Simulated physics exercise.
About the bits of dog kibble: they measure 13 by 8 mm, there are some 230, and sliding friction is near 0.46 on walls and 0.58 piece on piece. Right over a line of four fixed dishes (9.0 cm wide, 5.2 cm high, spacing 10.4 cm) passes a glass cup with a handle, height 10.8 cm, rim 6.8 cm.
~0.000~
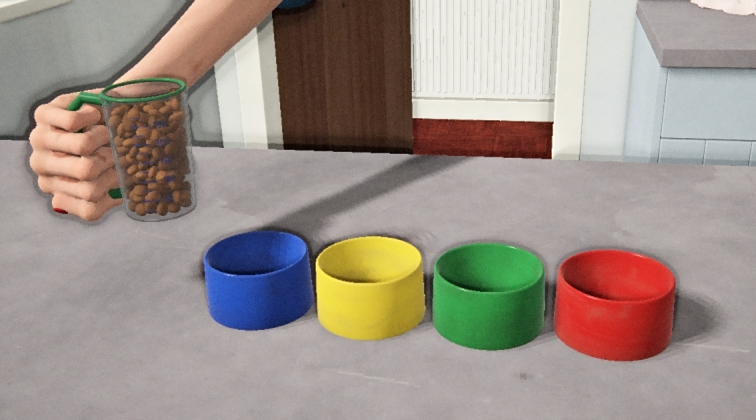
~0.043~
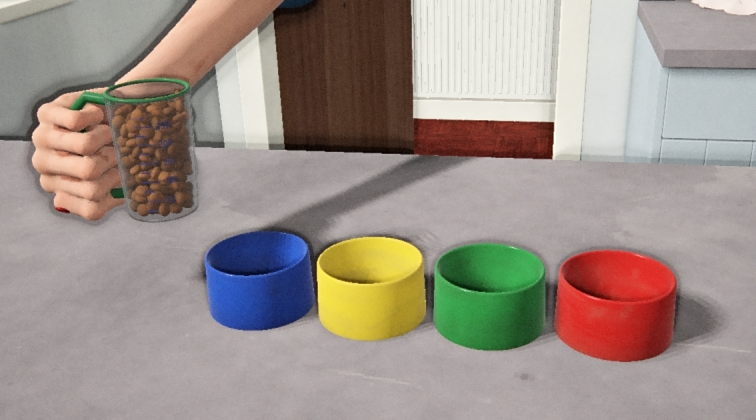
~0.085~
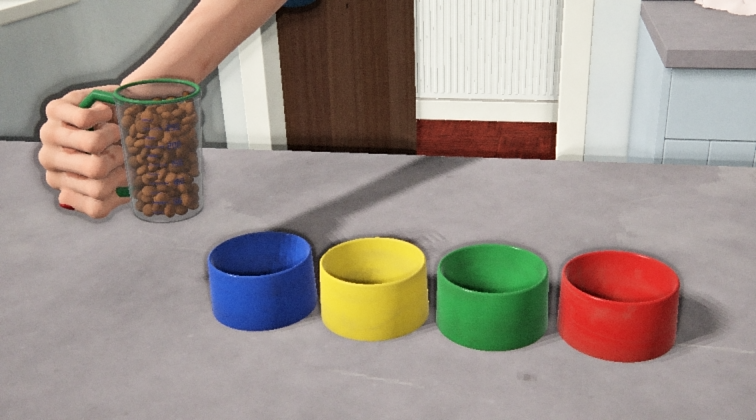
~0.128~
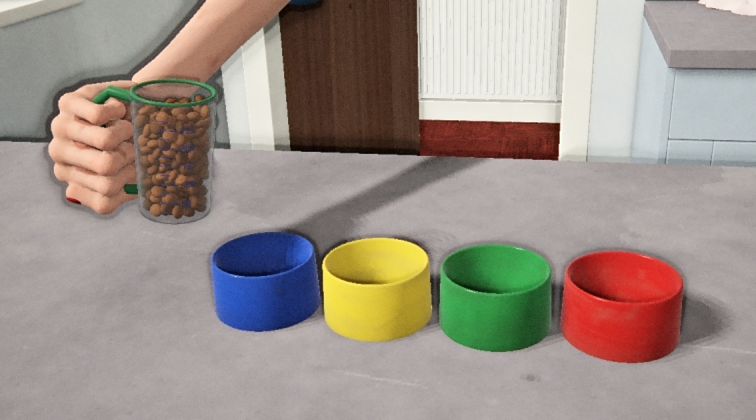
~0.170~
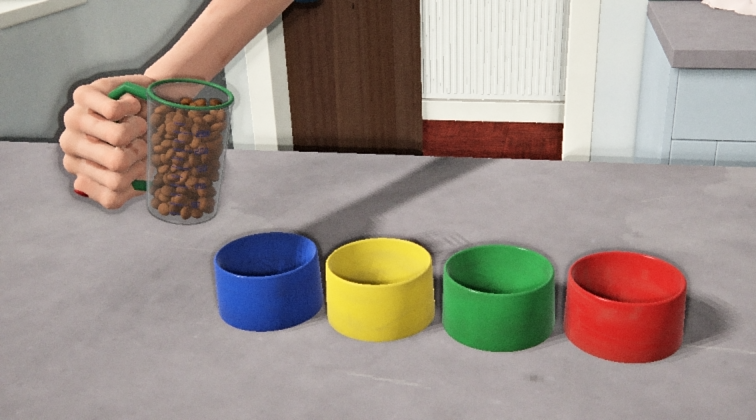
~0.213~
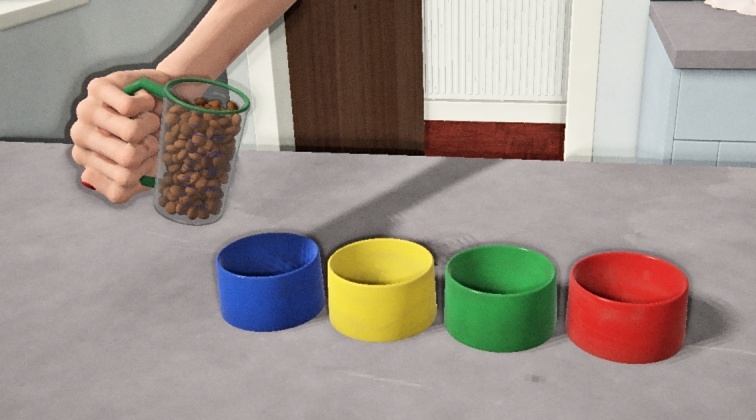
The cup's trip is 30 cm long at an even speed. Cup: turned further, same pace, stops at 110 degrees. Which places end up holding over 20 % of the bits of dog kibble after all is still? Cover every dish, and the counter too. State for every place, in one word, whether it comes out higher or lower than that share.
Red dish: Higher, blue dish: Lower, green dish: Higher, yellow dish: Lower, counter: Lower.
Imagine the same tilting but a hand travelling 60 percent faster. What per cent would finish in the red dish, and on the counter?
In that case: Red 80, and counter 10.
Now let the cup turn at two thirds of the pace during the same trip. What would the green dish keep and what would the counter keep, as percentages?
I'd expect green to end at 0 and the counter at 20.
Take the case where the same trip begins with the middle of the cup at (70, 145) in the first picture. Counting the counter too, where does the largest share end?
Green.
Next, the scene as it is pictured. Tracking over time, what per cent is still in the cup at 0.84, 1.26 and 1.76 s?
In turn: 100, 65, 25.
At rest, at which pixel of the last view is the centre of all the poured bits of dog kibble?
Look around (581, 311) in the last picture.
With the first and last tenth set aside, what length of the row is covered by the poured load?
Spread: Around 13 cm.
After 0.84 s, tilt 88 degrees; cup holds 100 %.
After 1.26 s, tilt 110 degrees; cup holds 65 %, green 35 %.
Then, at 1.76 s, tilt 110 degrees; cup holds 25 %, red 25 %, green 40 %.
At rest (3.4 s), red 45 %, blue 0 %, green 40 %, yellow 0 %, counter 10 %, cup 5 %.
